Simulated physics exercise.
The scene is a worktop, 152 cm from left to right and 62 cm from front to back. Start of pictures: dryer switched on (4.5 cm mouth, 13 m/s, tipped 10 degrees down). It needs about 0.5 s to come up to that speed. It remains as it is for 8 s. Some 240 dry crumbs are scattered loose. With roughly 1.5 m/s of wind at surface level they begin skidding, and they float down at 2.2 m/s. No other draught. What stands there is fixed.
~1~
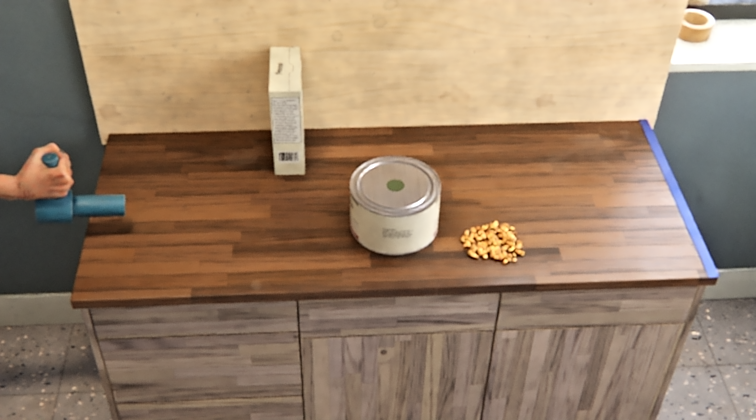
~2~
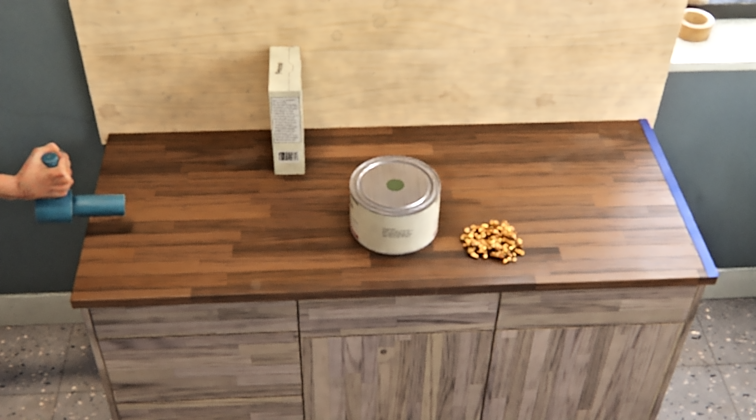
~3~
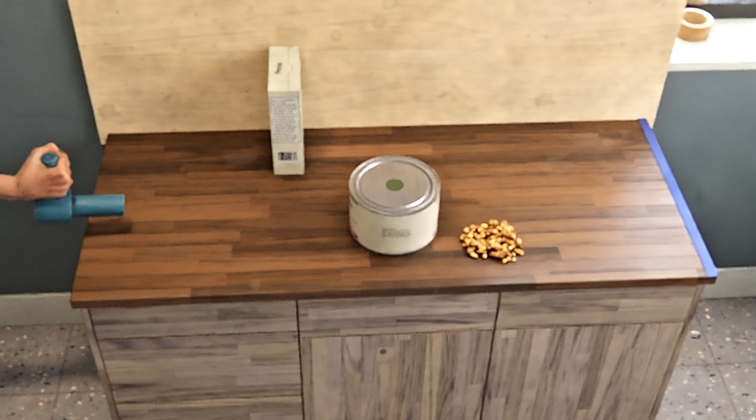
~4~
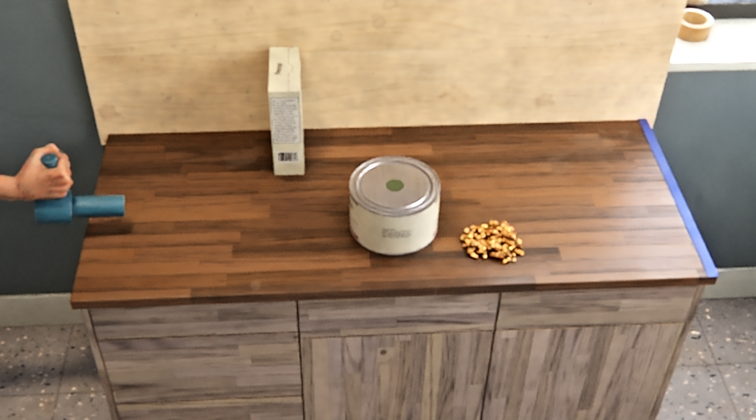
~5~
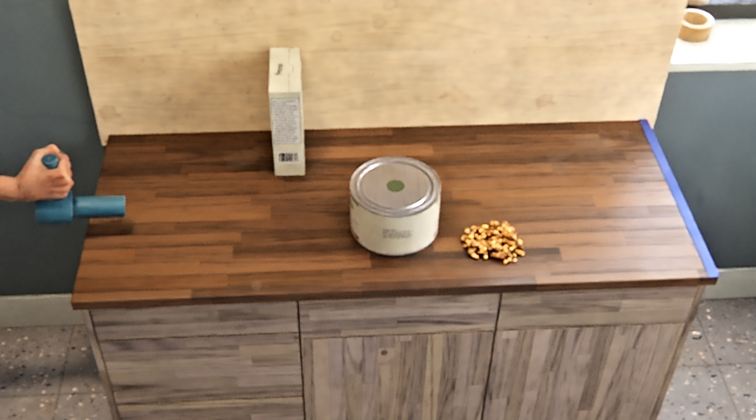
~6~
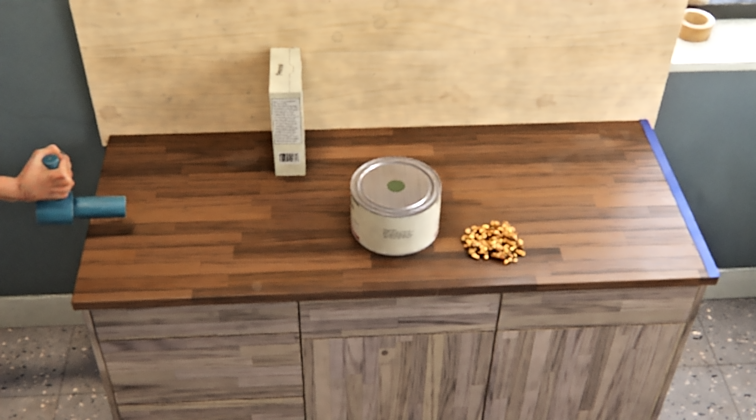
A hand holding a blue dryer at the left of a wooden worktop, with carton, large tin and loose crumbs all staying still.
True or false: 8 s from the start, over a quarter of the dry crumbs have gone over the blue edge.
False.
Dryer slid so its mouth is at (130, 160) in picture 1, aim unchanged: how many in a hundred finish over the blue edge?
In that case some 0 per cent.
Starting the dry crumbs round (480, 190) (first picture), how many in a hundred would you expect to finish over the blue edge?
Roughly 60 per cent.
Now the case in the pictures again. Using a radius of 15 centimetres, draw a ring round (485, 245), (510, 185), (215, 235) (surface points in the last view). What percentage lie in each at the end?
Estimates in listed order: 100 %; 0 %; 0 %.
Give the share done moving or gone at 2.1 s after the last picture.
100 %.
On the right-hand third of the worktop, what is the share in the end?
Something close to 40 % ends up there.
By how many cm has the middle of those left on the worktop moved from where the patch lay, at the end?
Close to 0 cm.
Then, 1.2 s after the last picture, 0 % are on the move or not yet settled, 0 % are over the blue edge; the middle of those still in play is near (496, 241).
Then, 2.1 s after the last picture, 0 % are on the move or not yet settled, 0 % are over the blue edge; the middle of those still in play is near (496, 241).
Then, 4.0 s after the last picture, 0 % are on the move or not yet settled, 0 % are over the blue edge; the middle of those still in play is near (496, 241).
Then, 7.6 s after the last picture, at the end, 0 % are over the blue edge; the middle of those still in play is near (496, 241).
